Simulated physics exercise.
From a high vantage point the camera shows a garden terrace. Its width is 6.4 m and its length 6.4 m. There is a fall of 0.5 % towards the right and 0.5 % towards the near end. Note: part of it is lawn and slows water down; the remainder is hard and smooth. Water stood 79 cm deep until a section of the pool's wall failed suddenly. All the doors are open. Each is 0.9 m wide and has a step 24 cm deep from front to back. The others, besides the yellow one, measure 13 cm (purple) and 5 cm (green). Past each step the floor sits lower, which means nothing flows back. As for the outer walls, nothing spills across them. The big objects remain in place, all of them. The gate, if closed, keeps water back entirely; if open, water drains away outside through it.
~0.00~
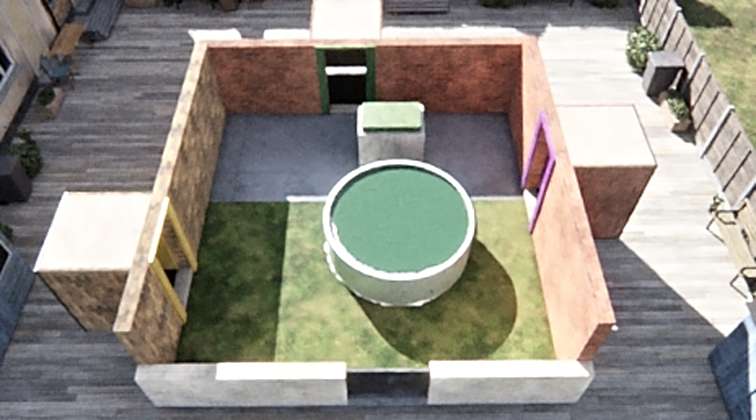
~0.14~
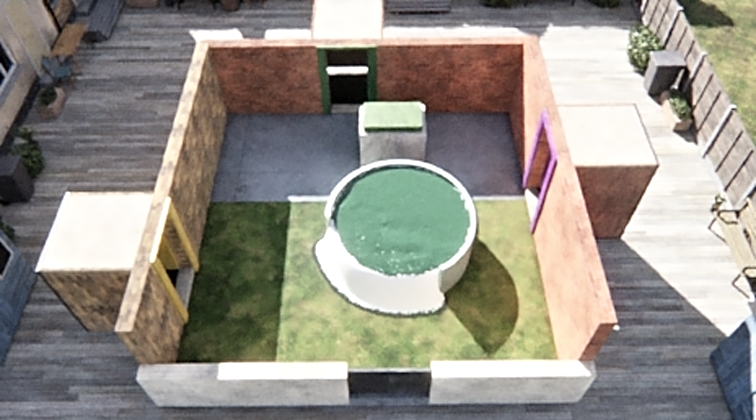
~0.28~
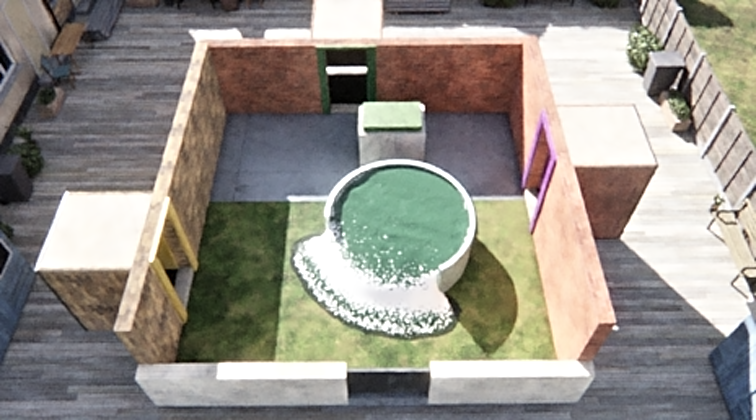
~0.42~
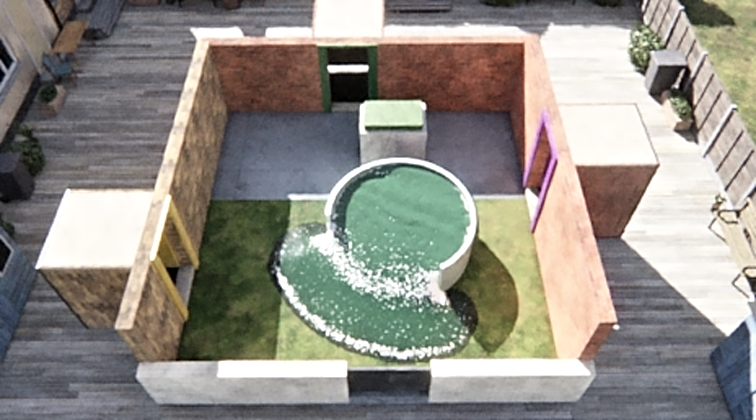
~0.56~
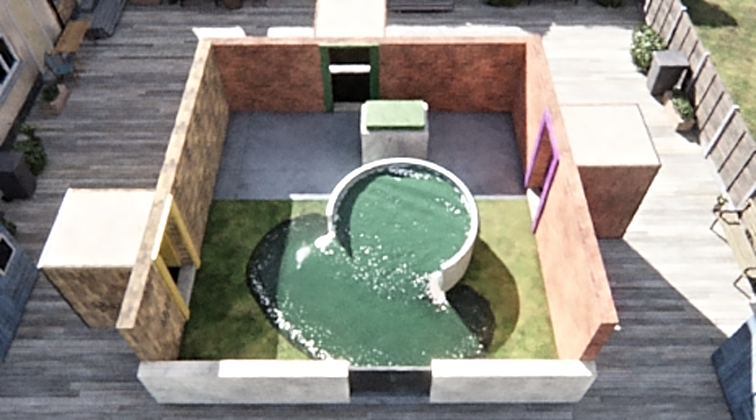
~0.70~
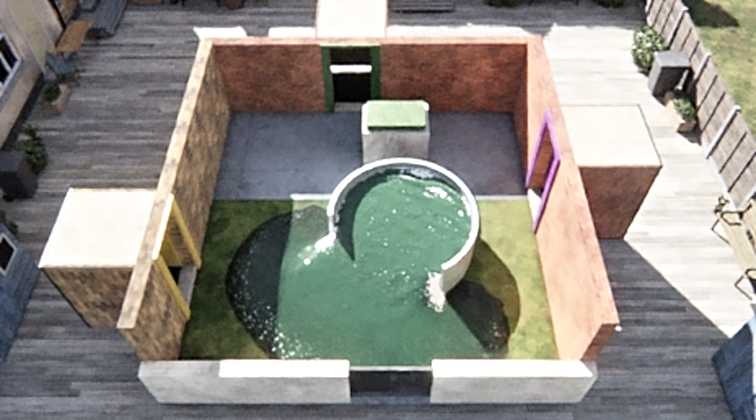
The clip shows a round pool of green water inside a walled terrace; its near side opens and water pours out, foaming at first, then spreading across the grass toward the left and the front wall.
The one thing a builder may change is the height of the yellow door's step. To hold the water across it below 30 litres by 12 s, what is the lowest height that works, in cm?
Close to 23 cm is just enough.
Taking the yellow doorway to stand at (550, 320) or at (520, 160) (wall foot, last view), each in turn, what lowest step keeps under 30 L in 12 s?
You'd want roughly 14.0 cm there first, then roughly 12.0 cm.
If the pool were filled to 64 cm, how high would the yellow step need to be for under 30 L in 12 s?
I'd say close to 17 cm.
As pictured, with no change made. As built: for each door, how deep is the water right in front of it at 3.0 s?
Lab note, cm: Purple 0; green 0; yellow 28.
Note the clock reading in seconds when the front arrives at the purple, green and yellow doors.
Purple 3.4 s, green 4.5 s, yellow 1.0 s.
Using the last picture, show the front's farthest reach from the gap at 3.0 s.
Look about (220, 167) in the last picture.
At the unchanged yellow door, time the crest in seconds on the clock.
It peaks around 2.6 s.
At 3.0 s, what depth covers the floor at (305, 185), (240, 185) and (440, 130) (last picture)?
0, 3 and 0 cm, respectively.
After 1.4 s water covers 45 % of the floor, deepest (44 cm) near (361, 372); 20 cm at the yellow door, 0 litres in over its 16 cm step.
After 3.0 s water covers 55 % of the floor, deepest (41 cm) near (174, 382); 28 cm at the yellow door, 41 litres in over its 16 cm step.
After 12.0 s water covers 100 % of the floor, deepest (16 cm) near (540, 332); 10 cm at the yellow door, 84 litres in over its 16 cm step.
At the yellow door as built, the water arrived by 1.1 s and peaked near 31 cm at 2.6 s.
With a step of 19.5 cm, 49 litres would have come in within the 12 s; with 26.5 cm, 14 litres. So under 30 litres takes about 23 cm.
